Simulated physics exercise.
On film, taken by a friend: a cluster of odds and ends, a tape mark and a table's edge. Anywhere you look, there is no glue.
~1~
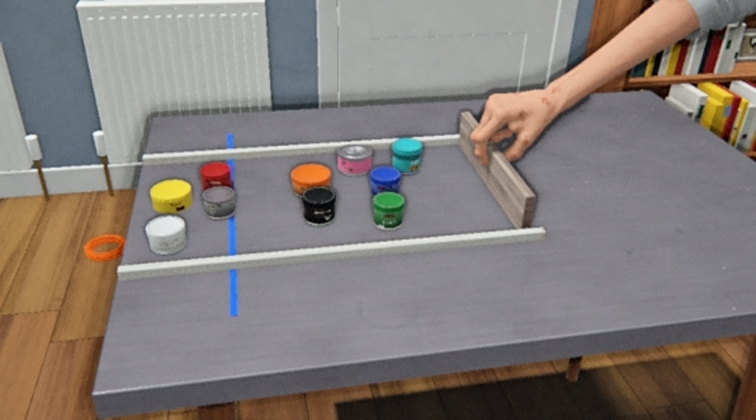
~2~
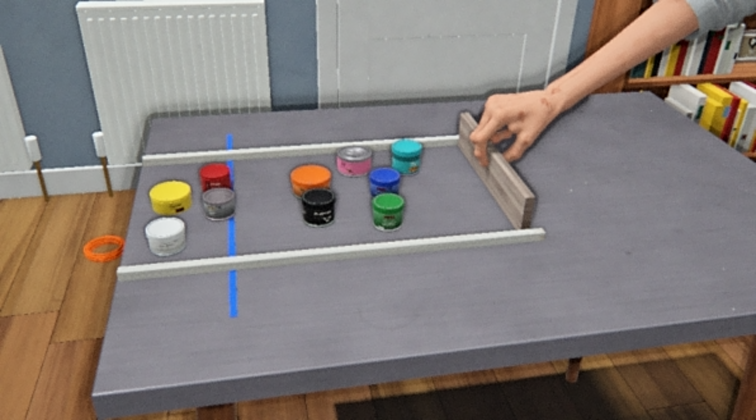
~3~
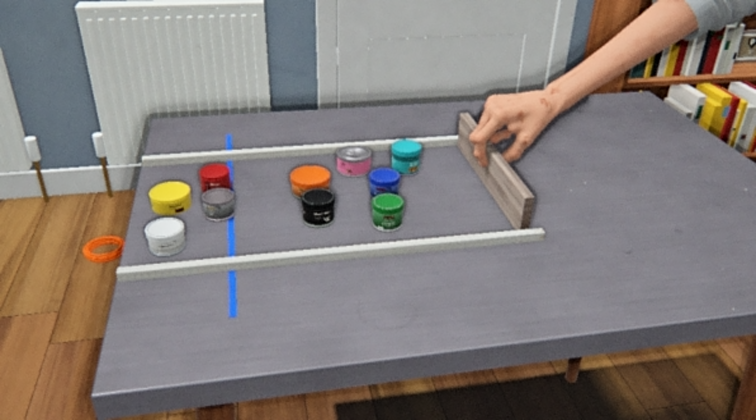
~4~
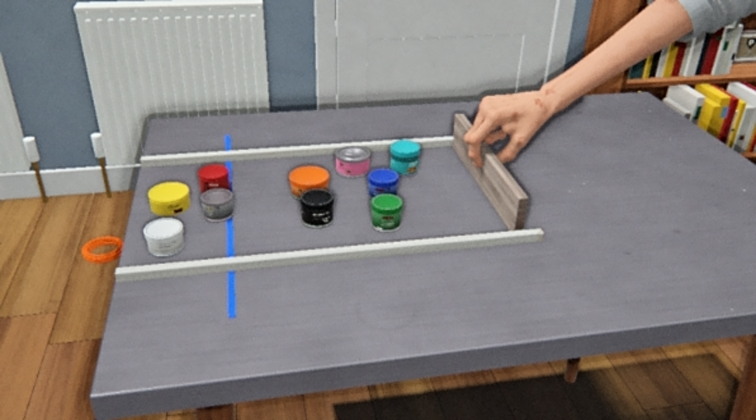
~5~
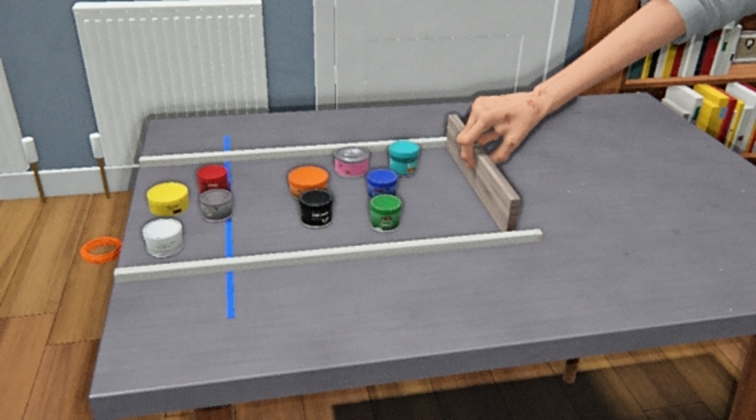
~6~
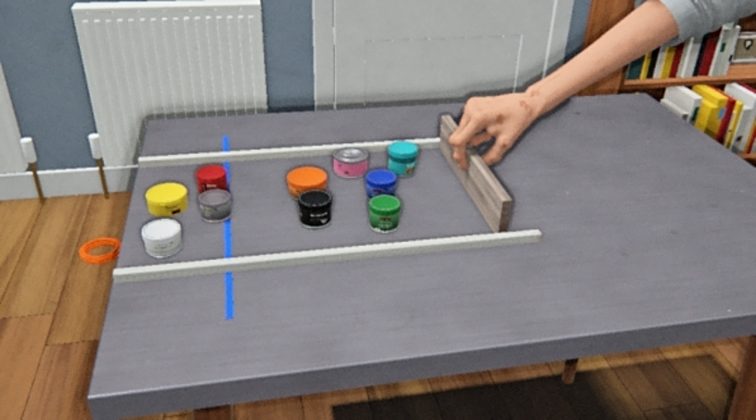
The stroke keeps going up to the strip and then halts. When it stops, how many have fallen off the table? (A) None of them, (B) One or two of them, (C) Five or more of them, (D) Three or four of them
A.
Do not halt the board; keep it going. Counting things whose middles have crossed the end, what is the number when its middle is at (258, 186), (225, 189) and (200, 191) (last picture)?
0; 0; 1.
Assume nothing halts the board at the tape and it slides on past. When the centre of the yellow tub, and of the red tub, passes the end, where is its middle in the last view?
Its middle is around (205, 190) and around (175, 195).
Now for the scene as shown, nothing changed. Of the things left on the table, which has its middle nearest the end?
Answer: The yellow tub.
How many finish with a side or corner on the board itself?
It adds up to 5.
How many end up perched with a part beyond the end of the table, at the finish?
The count is 0.
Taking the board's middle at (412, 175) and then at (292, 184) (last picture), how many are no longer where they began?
By the first moment it's 1, by the second it's 6.
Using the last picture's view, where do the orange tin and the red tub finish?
The orange tin ends at (189, 193) and the red tub at (181, 177).
Soon after, none off yet; yellow tub at rest near (168, 200); white tin at rest near (163, 239); red tub at rest near (212, 181).
Then, none off yet; yellow tub at rest near (168, 200); white tin at rest near (163, 239); red tub moving near (206, 181).
At rest, the number that fall off is zero.
